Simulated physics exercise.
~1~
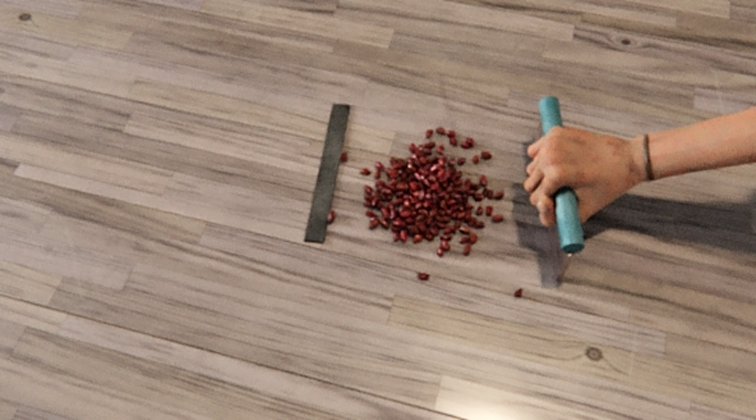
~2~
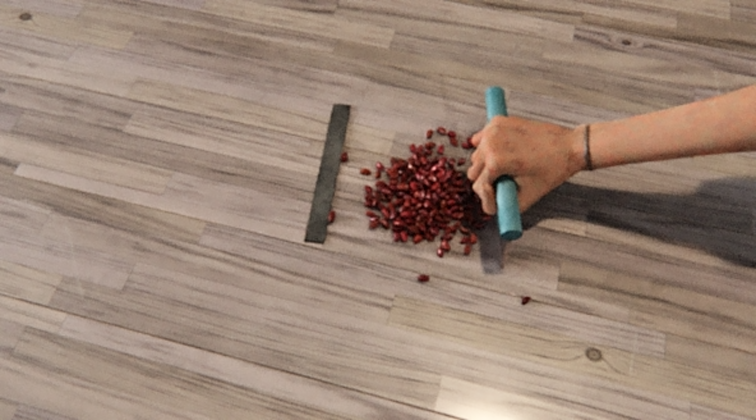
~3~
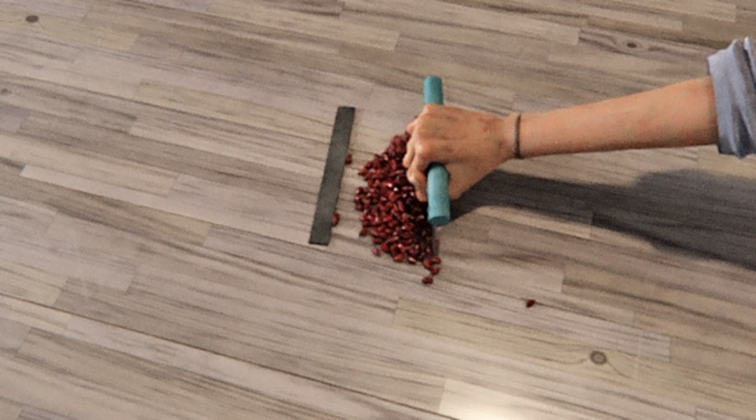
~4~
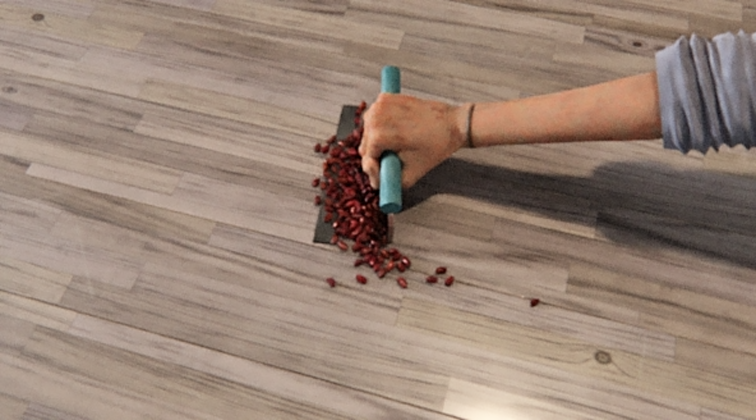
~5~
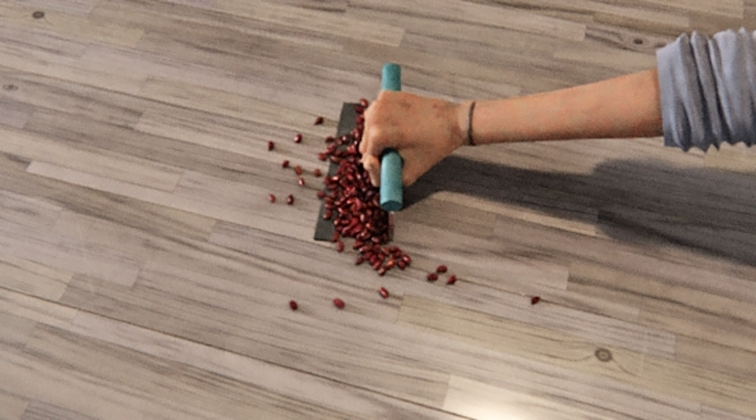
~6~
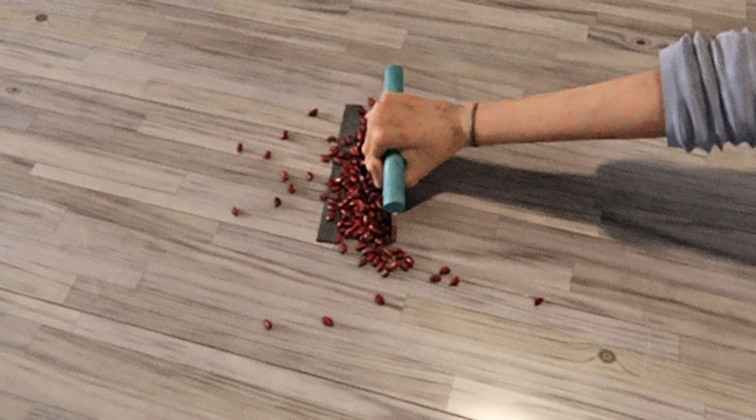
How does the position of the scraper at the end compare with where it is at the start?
At the start the scraper stands to the right of the bean pile, well away from the dark strip. By the end it is farther left and slightly higher in view, right beside the strip.
We see a hand slide a scraper with a teal handle leftwards across a wood-look surface, pushing a pile of dark red beans against a flat dark strip; the scraper stops there, some beans scatter past the strip, and most stay bunched beside the blade.
